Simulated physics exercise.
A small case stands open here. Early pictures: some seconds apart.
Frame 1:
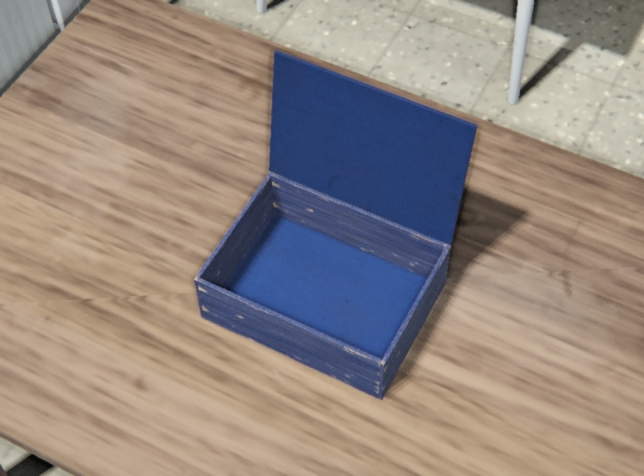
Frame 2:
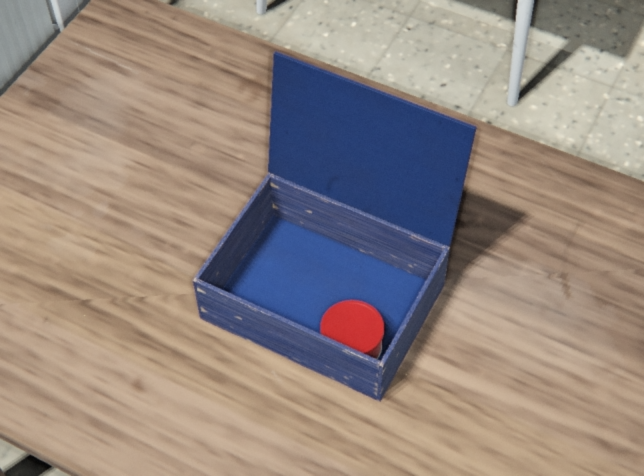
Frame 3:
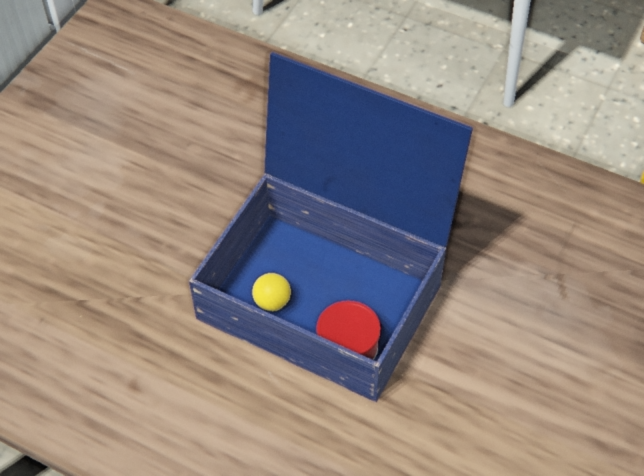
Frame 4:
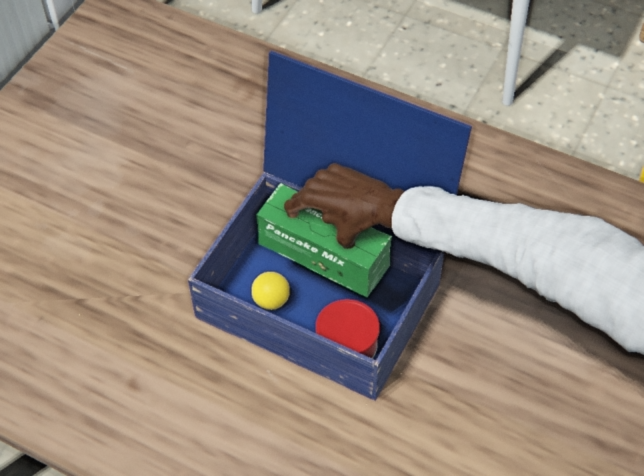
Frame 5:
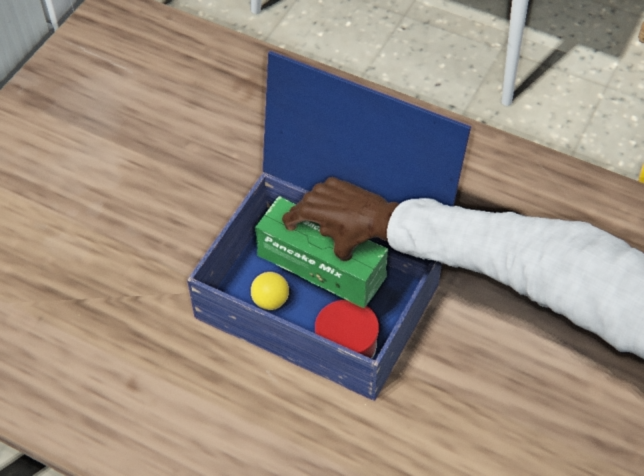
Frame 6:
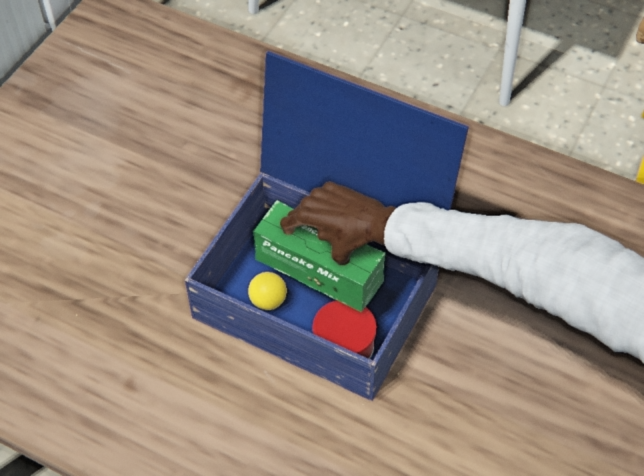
At the start, an open blue case sits empty on a wooden table. A round red object appears in its front right corner, then a yellow lemon to its left. A hand in a white sleeve then lowers a green carton in behind them and keeps hold of it.
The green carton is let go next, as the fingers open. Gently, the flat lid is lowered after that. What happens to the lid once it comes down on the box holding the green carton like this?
Settles down.
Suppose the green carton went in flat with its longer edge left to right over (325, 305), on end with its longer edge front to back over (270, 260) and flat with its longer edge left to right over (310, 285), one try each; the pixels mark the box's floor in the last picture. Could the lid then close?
In order: Lid shuts, lid stays open, lid shuts.
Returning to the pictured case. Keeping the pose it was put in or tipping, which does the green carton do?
Looking at the last picture, it sits at an angle.
Then, 0.30 s on from there, green carton on its side near (335, 259); yellow lemon shifted about its own width.
Then, 1.30 s on from there, lid 76° above the rim; green carton on its side near (338, 255); yellow lemon shifted a little.
Then, 1.80 s on from there, lid 40° above the rim; green carton on its side near (338, 255); yellow lemon shifted a little.
Then, 2.10 s on from there, lid 13° above the rim; green carton on its side near (338, 255); yellow lemon shifted a little.
In the end, lid shut; toppled in the box, green carton; the other 2 unmoved. At the end, from the last picture's camera, green carton near (338, 255).
